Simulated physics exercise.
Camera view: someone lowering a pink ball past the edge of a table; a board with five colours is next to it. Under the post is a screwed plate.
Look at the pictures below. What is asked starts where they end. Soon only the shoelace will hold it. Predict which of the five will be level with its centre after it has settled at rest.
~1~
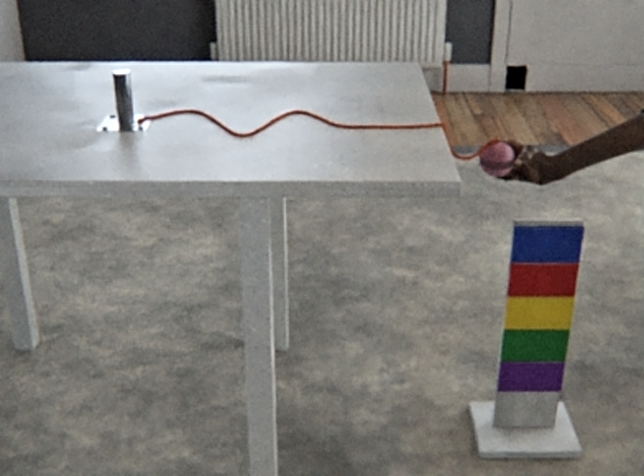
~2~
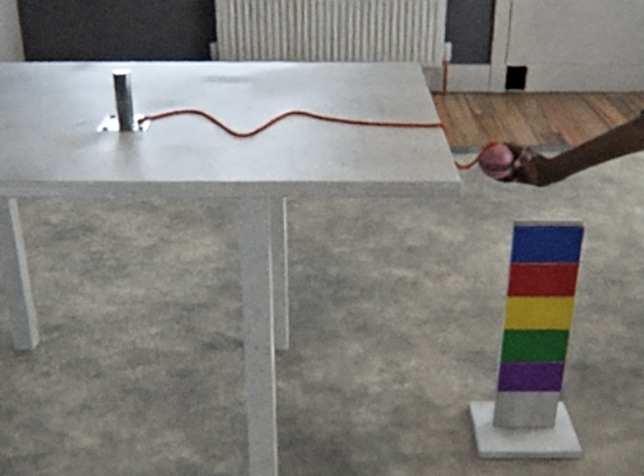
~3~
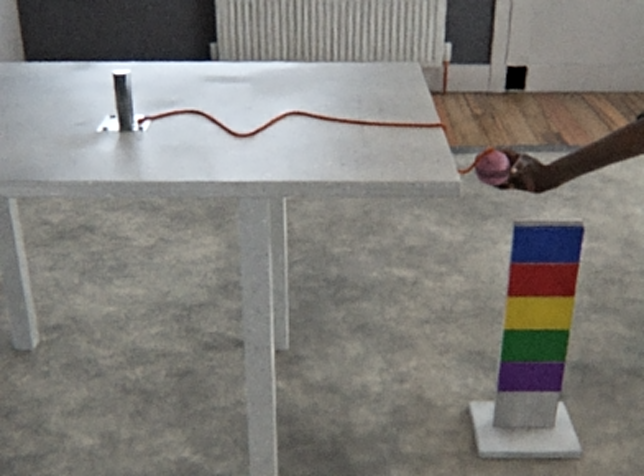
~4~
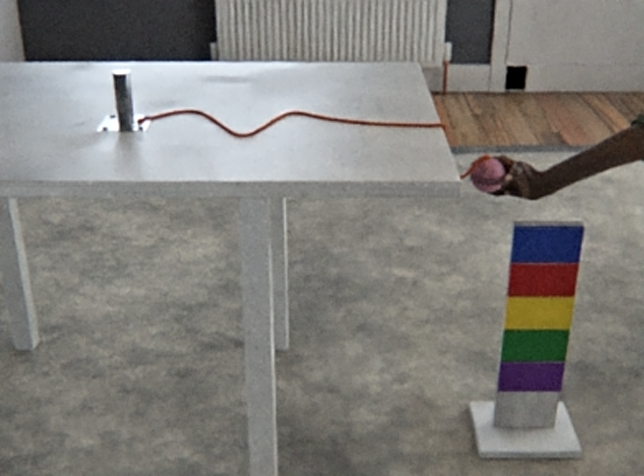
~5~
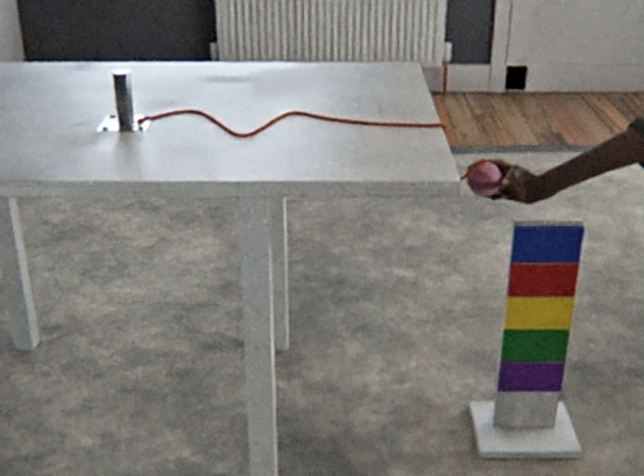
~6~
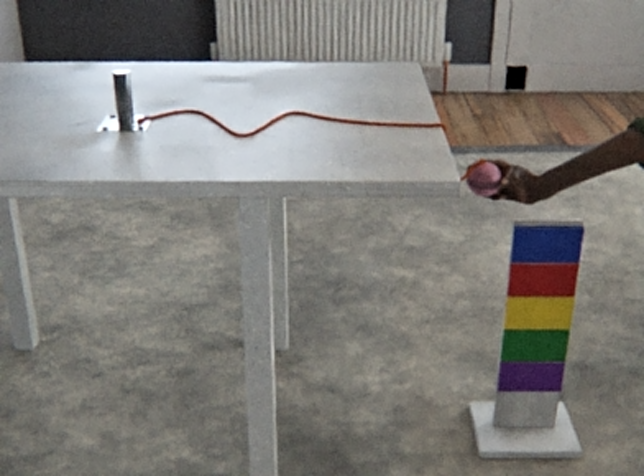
I predict yellow.
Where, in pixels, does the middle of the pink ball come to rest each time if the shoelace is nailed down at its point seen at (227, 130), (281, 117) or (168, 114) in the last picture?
Results: (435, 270); (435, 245); (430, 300).
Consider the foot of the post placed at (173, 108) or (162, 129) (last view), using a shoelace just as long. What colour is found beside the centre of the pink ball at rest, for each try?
The first case gives green, the second gives green.
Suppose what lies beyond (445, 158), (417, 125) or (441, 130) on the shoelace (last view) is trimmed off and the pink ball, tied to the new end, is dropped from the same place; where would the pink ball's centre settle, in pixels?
I'd put it around (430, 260) for the first cut, (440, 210) for the second and (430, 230) for the third.
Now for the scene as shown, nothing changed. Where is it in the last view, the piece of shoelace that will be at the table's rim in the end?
It sits at about (343, 121).
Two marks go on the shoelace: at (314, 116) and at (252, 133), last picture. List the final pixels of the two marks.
At (408, 123) for the first, at (309, 123) for the second.
Soon after, ball near (452, 296); level with red.
Then, ball near (421, 313); level with yellow.
At rest, ball near (431, 314); level with yellow. At yellow.
